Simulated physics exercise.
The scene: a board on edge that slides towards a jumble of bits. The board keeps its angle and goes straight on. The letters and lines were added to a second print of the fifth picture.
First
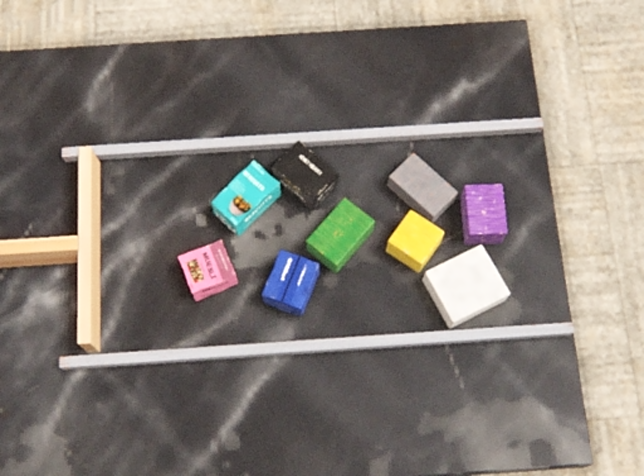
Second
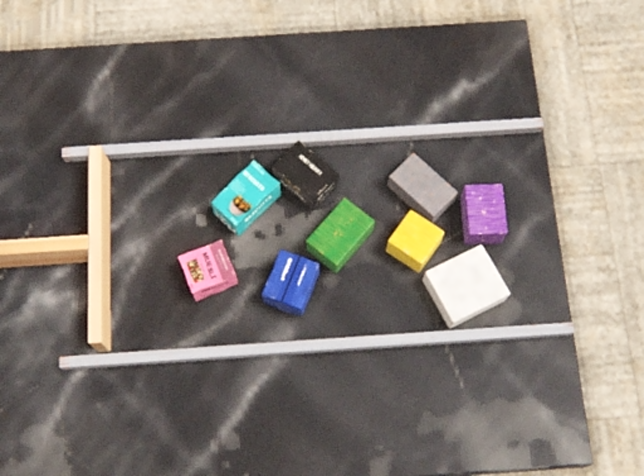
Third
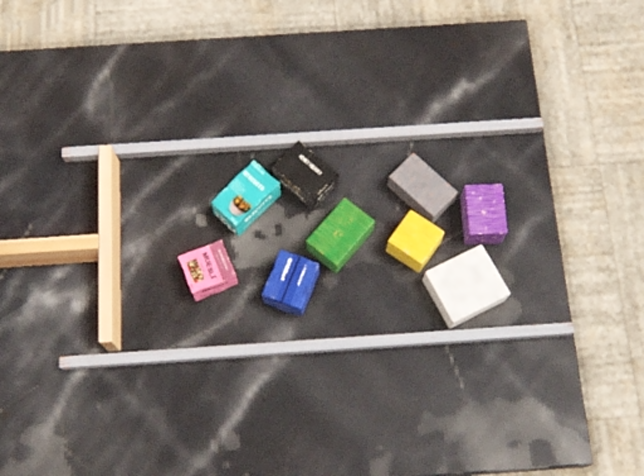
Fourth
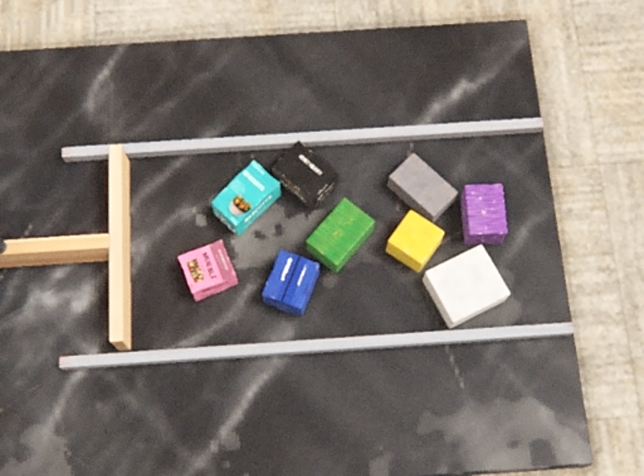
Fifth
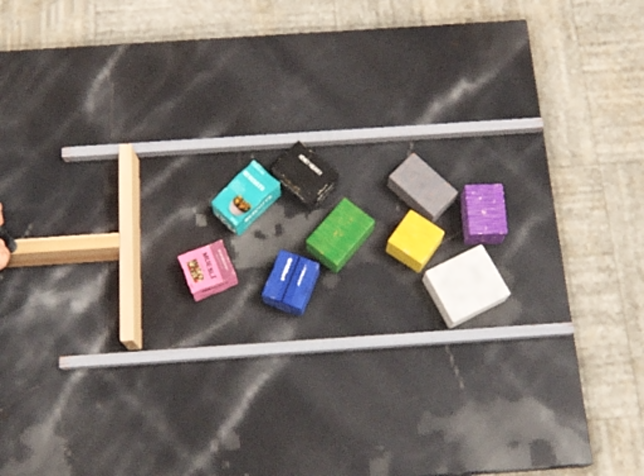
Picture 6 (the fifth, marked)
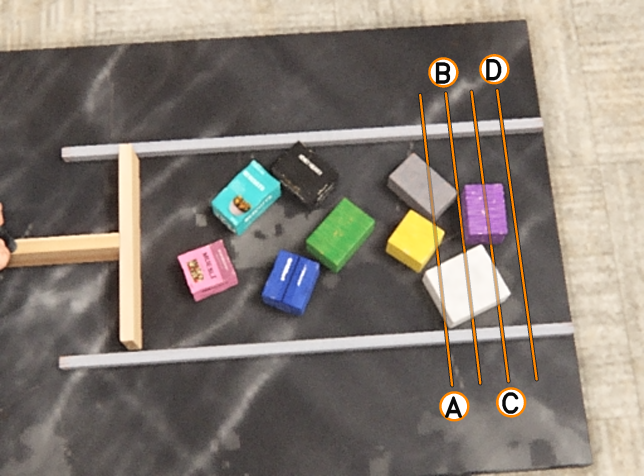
We see a wooden board on edge, fixed to a handle, slide slowly right between two grey rails towards a jumble of coloured blocks and packets, which stay still, as fingertips come into view on the handle at the left.
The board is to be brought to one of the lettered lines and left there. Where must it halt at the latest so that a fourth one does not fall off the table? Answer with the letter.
No farther than B.
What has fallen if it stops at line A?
It is the purple block.
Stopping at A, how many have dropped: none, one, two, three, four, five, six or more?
By then, one.
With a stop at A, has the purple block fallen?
By then, yes.
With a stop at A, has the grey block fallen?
By then, no.
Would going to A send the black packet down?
By then, no.
On the marked copy, A at (435, 233); B at (462, 232); C at (489, 230); D at (516, 228).
Taking B. A third of the way, board (249, 231); black packet (321, 169); blue box (329, 290).
Two thirds of the way, board (371, 223); purple block (510, 212); white block (509, 291).
When it is over, board (462, 217); purple block over the edge; white block over the edge; three fallen.
As for the rest, A is within the limit but short; C drops four; D drops six.
